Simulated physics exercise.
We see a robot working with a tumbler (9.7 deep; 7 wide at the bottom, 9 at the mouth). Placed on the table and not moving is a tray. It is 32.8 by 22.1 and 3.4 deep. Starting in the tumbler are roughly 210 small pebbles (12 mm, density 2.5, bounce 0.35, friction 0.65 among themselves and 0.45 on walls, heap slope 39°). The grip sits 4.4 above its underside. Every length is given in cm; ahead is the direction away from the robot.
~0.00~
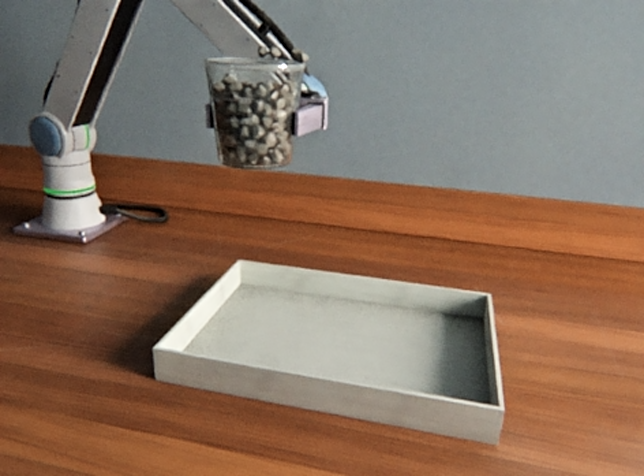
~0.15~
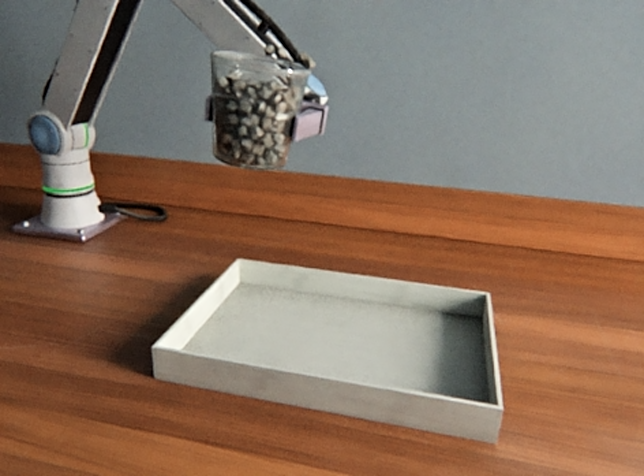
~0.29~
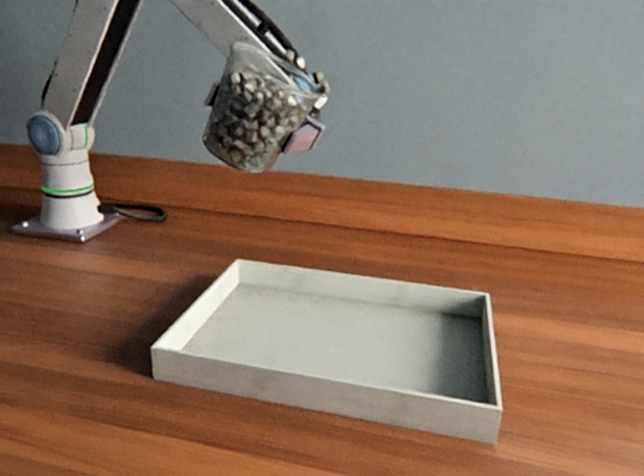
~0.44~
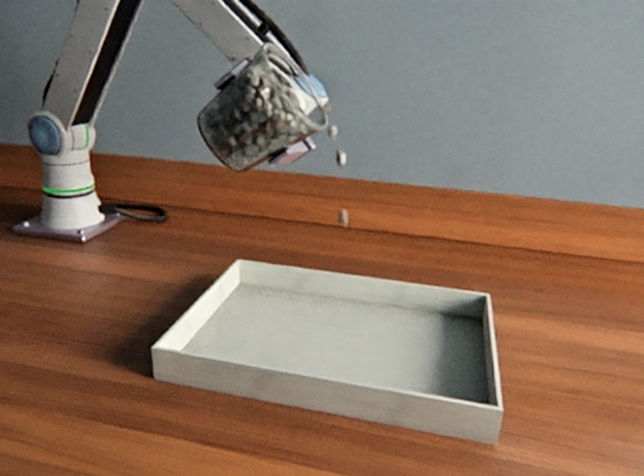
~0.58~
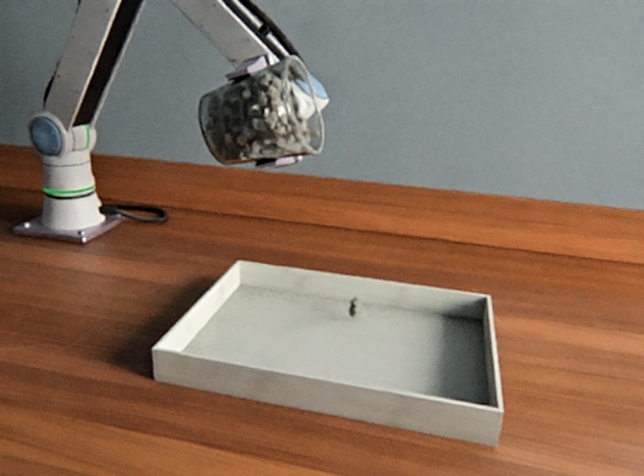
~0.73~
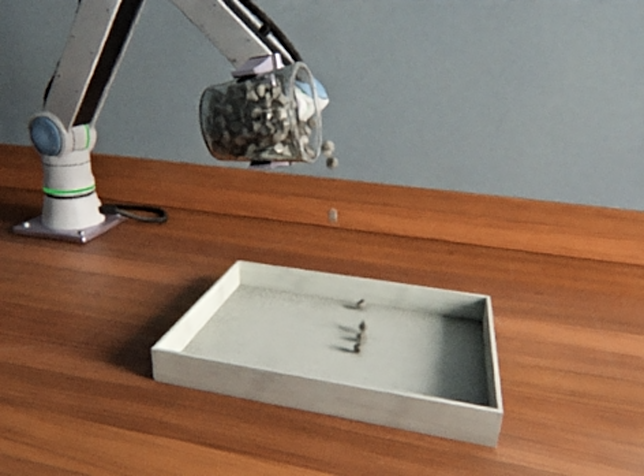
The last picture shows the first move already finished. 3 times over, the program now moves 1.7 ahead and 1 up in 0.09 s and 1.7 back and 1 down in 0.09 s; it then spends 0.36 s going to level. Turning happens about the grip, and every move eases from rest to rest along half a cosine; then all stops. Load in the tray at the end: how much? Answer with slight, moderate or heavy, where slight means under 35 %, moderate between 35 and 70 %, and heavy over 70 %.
Moderate, between 35 and 70 %.
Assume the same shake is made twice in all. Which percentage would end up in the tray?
In that case it would be near 45 percent.
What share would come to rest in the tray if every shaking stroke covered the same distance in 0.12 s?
Estimate for that case: 35 %.
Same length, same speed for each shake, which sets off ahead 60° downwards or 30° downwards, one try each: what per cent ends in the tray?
About 10 and 25 per cent.
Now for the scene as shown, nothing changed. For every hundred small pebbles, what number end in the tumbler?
End share: Around 45 per cent.
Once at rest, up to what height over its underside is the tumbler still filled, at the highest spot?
5.5 cm.
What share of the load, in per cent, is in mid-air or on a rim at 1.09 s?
I'd put it near 15 per cent.
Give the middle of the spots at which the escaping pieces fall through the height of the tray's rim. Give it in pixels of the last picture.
I'd put it somewhere near (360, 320).
By 1.09 s, tilted 79° forward, highest piece 27 above the table; 147 in the tumbler, 34 in the tray, 31 in flight or on a rim.
By 1.45 s, tilted 40° forward, highest piece 28 above the table; 113 in the tray, 96 in the tumbler, 3 in flight or on a rim.
By 1.83 s, level, highest piece 26 above the table; 117 in the tray, 95 in the tumbler.
By 2.88 s, level, highest piece 26 above the table; 117 in the tray, 95 in the tumbler.
Final count, 117 in the tray, 95 in the tumbler. That is 55 % in the tray.
